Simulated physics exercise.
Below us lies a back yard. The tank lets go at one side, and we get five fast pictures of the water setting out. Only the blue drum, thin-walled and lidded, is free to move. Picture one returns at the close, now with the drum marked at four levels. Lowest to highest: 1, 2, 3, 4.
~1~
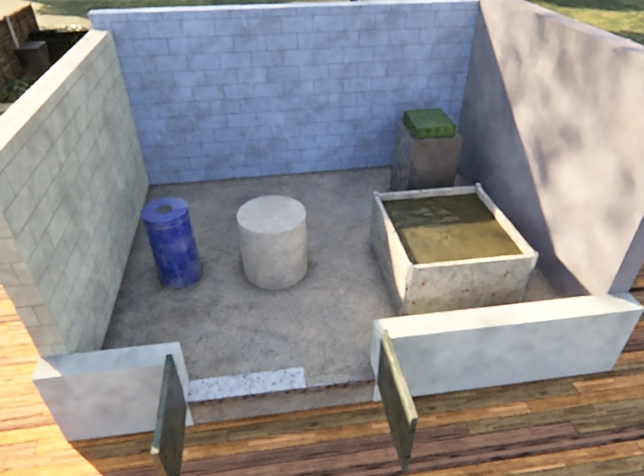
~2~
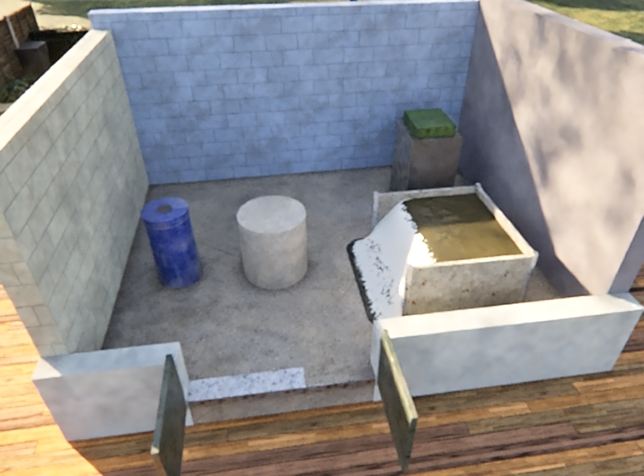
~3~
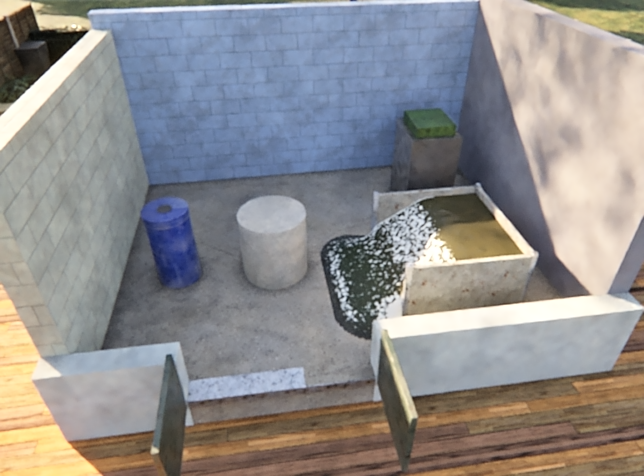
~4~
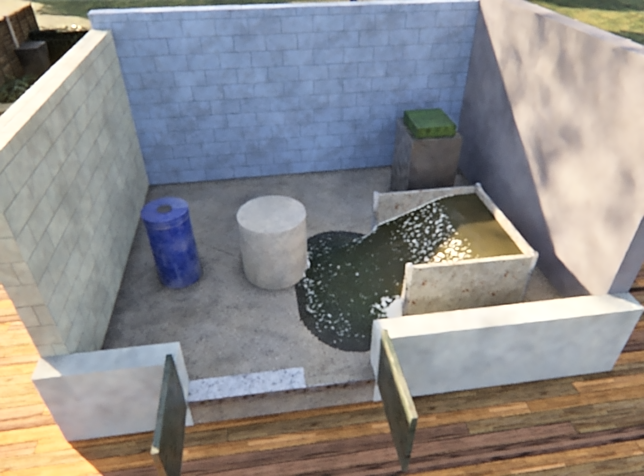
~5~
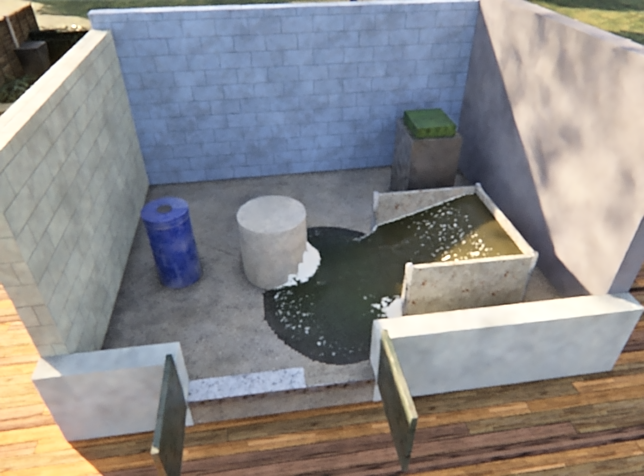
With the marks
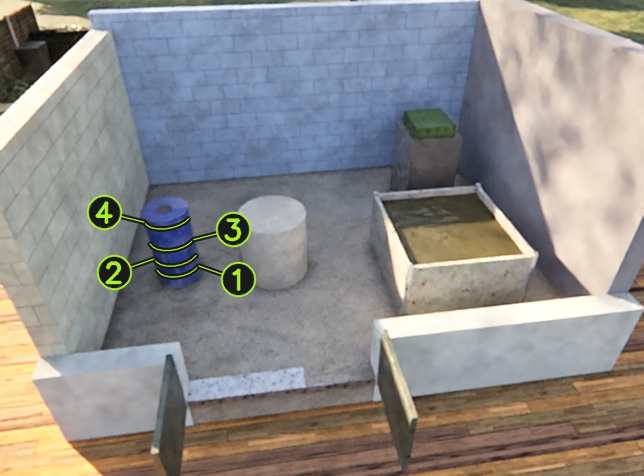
In a walled back yard with an open gate, a blue drum and a pale cylinder stand left of a full tank of murky water. The tank's left side opens and water pours out in white foam, then spreads leftward across the ground as a dark pool, reaching the pale cylinder while the drum stays still.
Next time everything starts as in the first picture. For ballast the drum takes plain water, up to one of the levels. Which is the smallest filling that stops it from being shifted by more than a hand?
Use level 1.
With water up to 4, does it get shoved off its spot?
No, not at all.
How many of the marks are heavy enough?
All of them.
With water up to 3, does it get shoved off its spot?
No, that is safe.
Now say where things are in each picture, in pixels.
In the first frame, lid of the blue drum at (166, 209); tank full, its middle at (447, 228); open gate at (279, 335).
In the second frame, 3 % of the ground wet, in view closest to the drum at (357, 250).
In the third frame, 6 % of the ground wet, in view closest to the drum at (335, 284).
In the fourth frame, 11 % of the ground wet, in view closest to the drum at (304, 295).
In the fifth frame, lid of the blue drum at (166, 209); 14 % of the ground wet, in view closest to the drum at (276, 289).
On the marked copy, 1 at (176, 276); 2 at (173, 266); 3 at (170, 250); 4 at (164, 228); from the bottom up 1, 2, 3, 4.
Choosing 1, it does not move.
Choosing 2, it does not move.
Choosing 3, it does not move.
Choosing 4, it does not move.
